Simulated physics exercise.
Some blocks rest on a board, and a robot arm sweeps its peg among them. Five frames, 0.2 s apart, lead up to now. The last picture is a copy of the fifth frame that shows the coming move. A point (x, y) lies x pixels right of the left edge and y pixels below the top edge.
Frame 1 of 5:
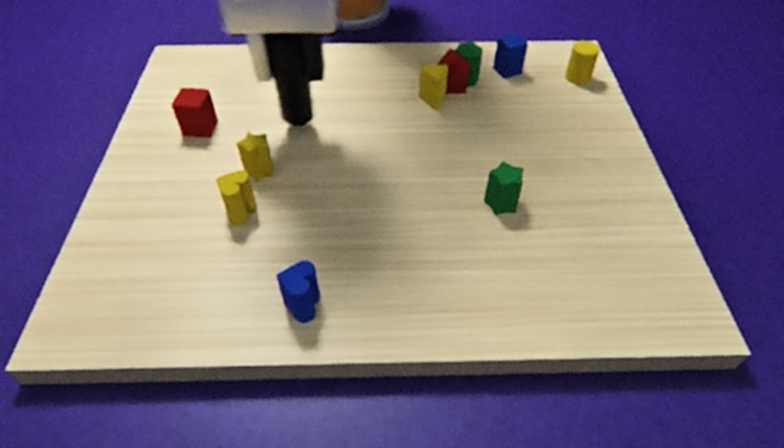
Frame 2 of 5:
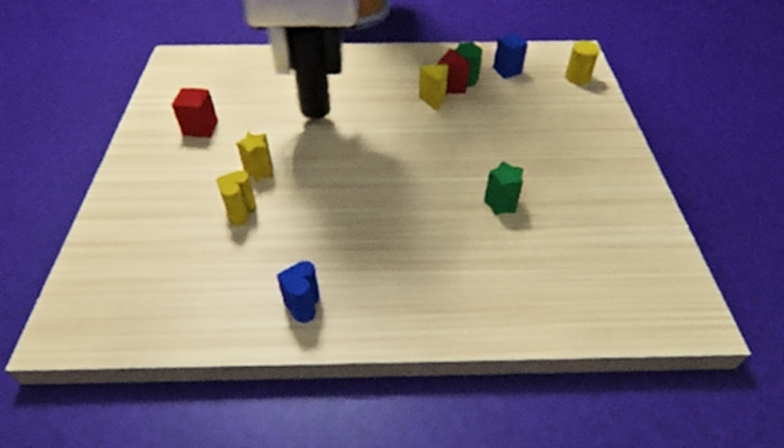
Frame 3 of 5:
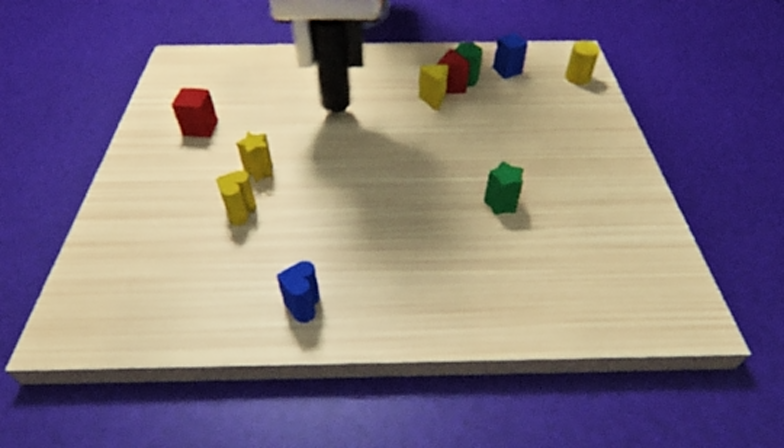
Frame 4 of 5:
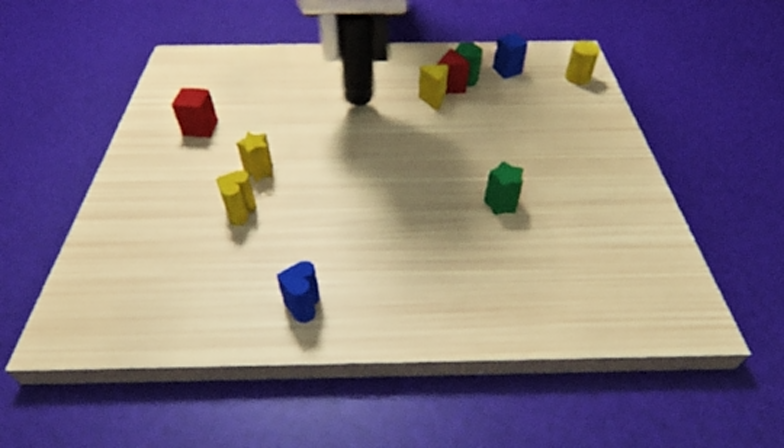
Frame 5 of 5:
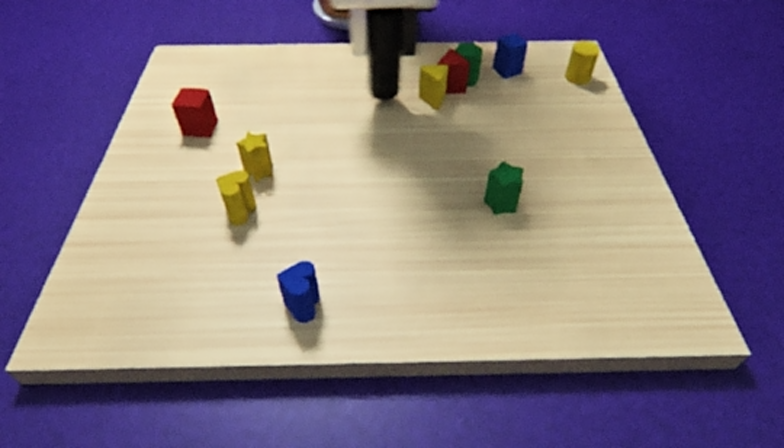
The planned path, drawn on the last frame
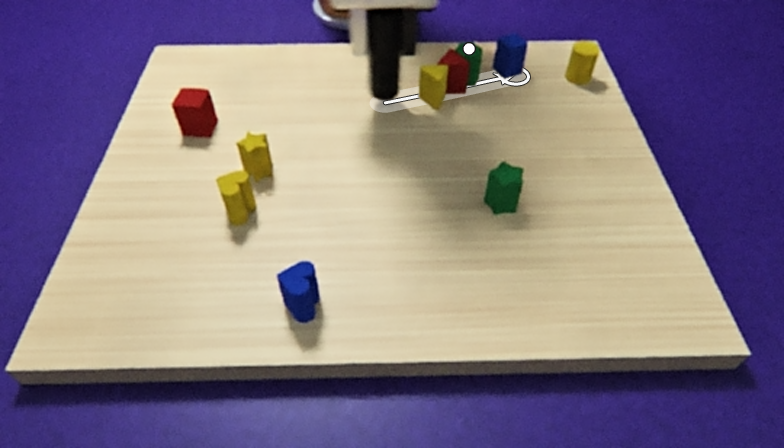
A robot arm's black peg moved steadily right across the back of a wooden board, nearing a small cluster of yellow, red and green blocks, while all the scattered colored blocks stayed still.
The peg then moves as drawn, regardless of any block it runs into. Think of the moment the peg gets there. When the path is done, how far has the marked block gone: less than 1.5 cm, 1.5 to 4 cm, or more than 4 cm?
The best fit is over 4 cm.
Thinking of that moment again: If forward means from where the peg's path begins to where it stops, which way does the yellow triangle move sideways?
It's pushed right.
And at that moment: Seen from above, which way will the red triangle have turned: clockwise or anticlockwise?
Prediction: Counterclockwise.
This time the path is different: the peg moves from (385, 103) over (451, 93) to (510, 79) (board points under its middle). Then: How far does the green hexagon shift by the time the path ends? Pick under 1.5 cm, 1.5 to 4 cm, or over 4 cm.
It travels more than 4 cm.
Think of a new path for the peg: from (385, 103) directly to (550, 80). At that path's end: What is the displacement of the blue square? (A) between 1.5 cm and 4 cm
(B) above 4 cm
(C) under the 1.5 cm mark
The correct letter is A.
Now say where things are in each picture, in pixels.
In the first frame, peg tip at (298, 117); block tops, yellow triangle at (436, 70); red triangle at (452, 58); green hexagon at (469, 49); blue square at (513, 40).
In the second frame, peg at (316, 110); blocks unchanged.
In the third frame, peg at (336, 103); blocks unchanged.
In the fourth frame, peg at (359, 97); blocks unchanged.
In the fifth frame, peg at (385, 92); yellow triangle at (436, 70); red triangle at (452, 58); green hexagon at (469, 49); blue square at (513, 40).
Path on the board, from (385, 103) directly to (514, 75); the dot is on the green hexagon.
On the path given first. One third of the way, peg at (432, 83); yellow triangle at (456, 71), turned 50° clockwise; red triangle at (465, 55), turned 15° anticlockwise; green hexagon at (477, 45).
Two thirds of the way, peg at (476, 73); yellow triangle at (469, 73), turned 90° clockwise; red triangle at (502, 50), turned 55° anticlockwise; green hexagon at (487, 38), turned 60° anticlockwise; blue square at (520, 38), turned 10° anticlockwise.
At the end, peg at (516, 65); yellow triangle at (469, 73), turned 90° clockwise; red triangle at (545, 44), turned 50° anticlockwise; green hexagon at (494, 33), turned 110° anticlockwise; blue square at (535, 32), turned 55° anticlockwise.
